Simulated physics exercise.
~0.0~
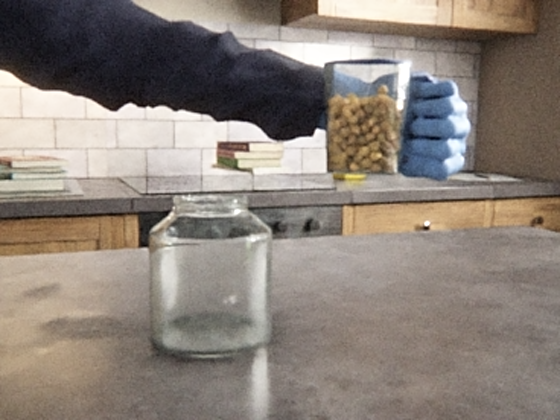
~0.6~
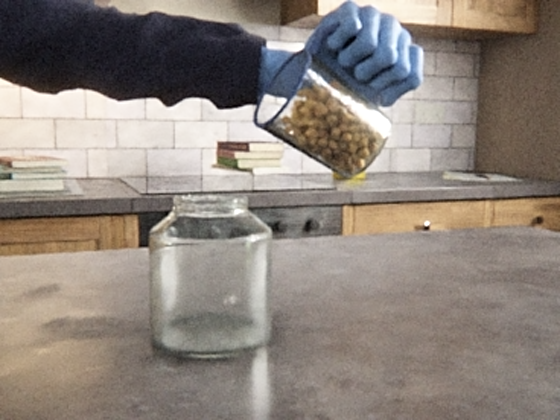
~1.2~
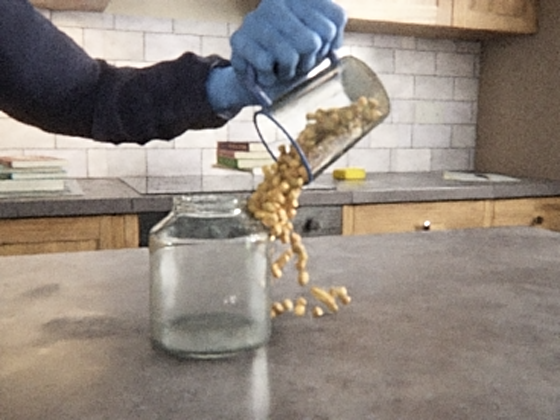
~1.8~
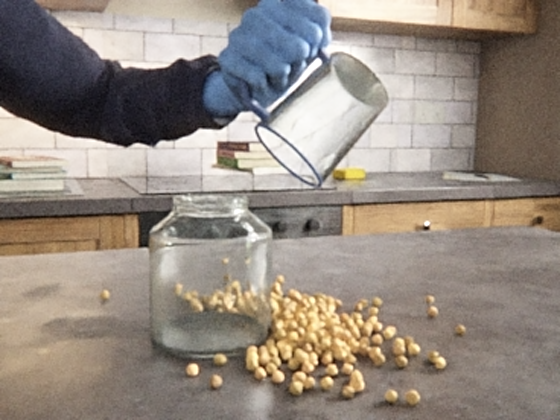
On a kitchen counter, a blue-gloved hand tips chickpeas from a clear cup towards a glass jar, spilling most outside it.
